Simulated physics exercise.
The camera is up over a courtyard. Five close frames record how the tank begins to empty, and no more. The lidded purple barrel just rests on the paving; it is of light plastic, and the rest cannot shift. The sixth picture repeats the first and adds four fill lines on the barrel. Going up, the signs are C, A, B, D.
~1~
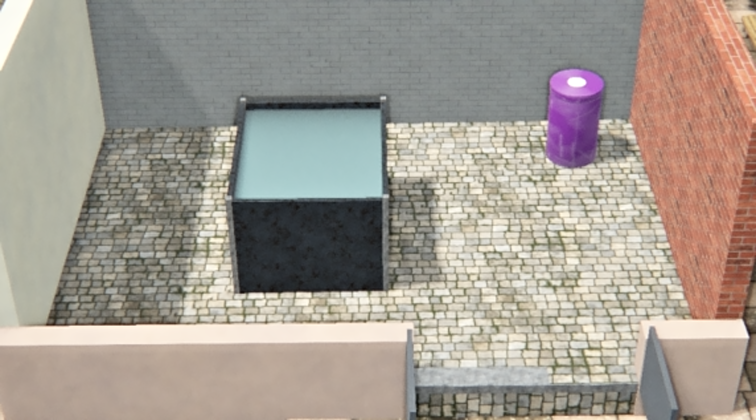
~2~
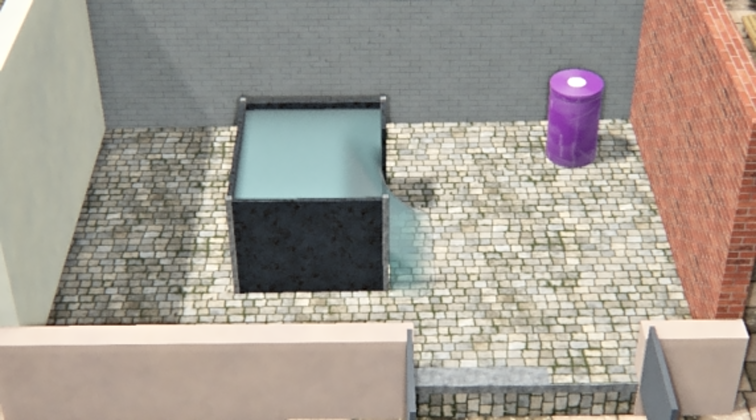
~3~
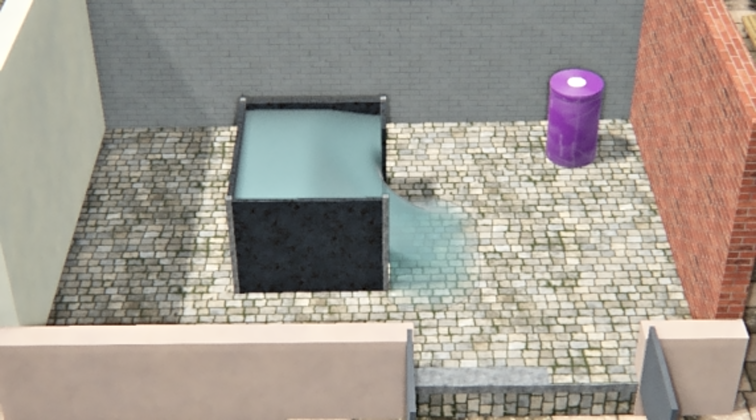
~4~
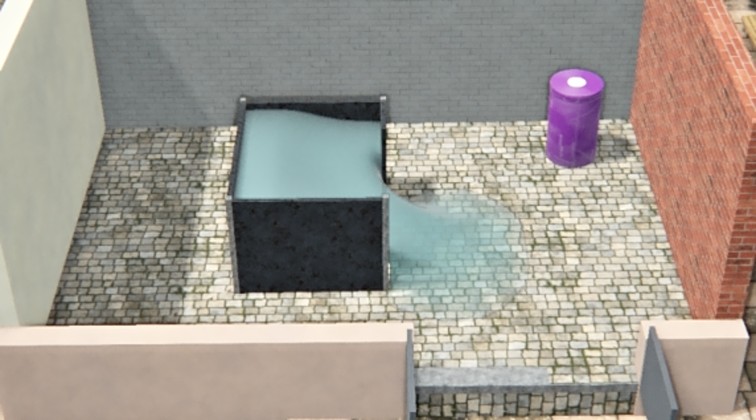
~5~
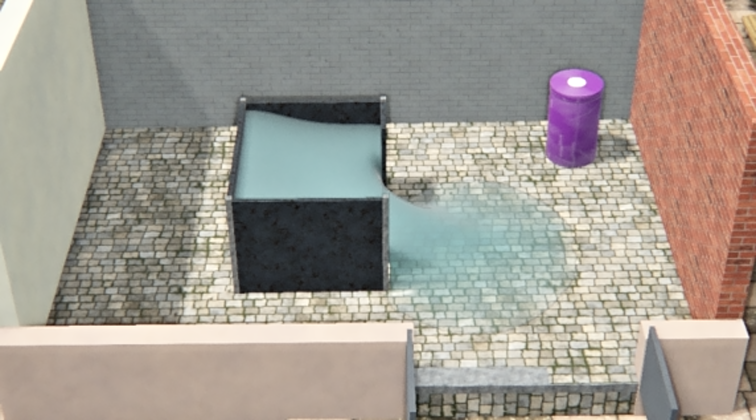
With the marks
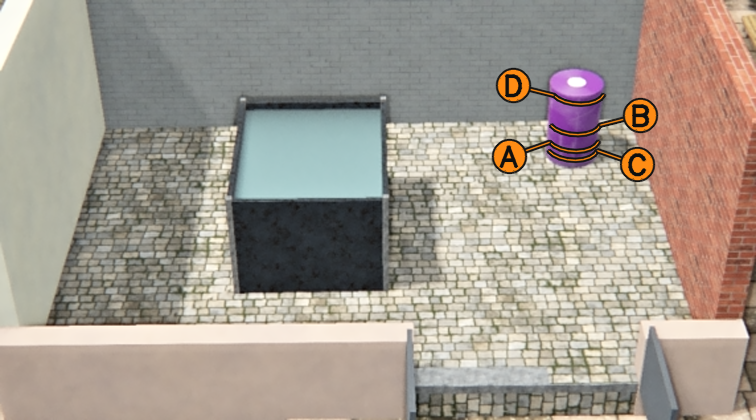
In a cobbled courtyard, water pours from the right side of a full black tank and spreads across the ground.
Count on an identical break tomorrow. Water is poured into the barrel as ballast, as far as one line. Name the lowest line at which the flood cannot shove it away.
It is B.
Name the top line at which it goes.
That would be A.
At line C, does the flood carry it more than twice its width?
Yes, clearly.
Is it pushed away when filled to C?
Yes, that goes wrong.
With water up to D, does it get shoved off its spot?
No, not at all.
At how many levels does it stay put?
Two of them.
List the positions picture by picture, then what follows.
Lid of the purple barrel at (578, 83); tank full, its middle at (311, 155); open gate at (527, 326), in the first frame.
In the second frame, 3 % of the ground wet, in view closest to the barrel at (424, 237).
In the third frame, 6 % of the ground wet, in view closest to the barrel at (446, 203).
In the fourth frame, 10 % of the ground wet, in view closest to the barrel at (483, 198).
Lid of the purple barrel at (578, 83); 16 % of the ground wet, in view closest to the barrel at (519, 194), in the fifth frame.
On the marked copy, A at (576, 151); B at (577, 134); C at (575, 160); D at (581, 104); from the bottom up C, A, B, D.
Choosing A, it is pushed about twice its own width away.
Choosing B, it does not move.
Choosing C, it is pushed about 7 times its own width away.
Choosing D, it does not move.
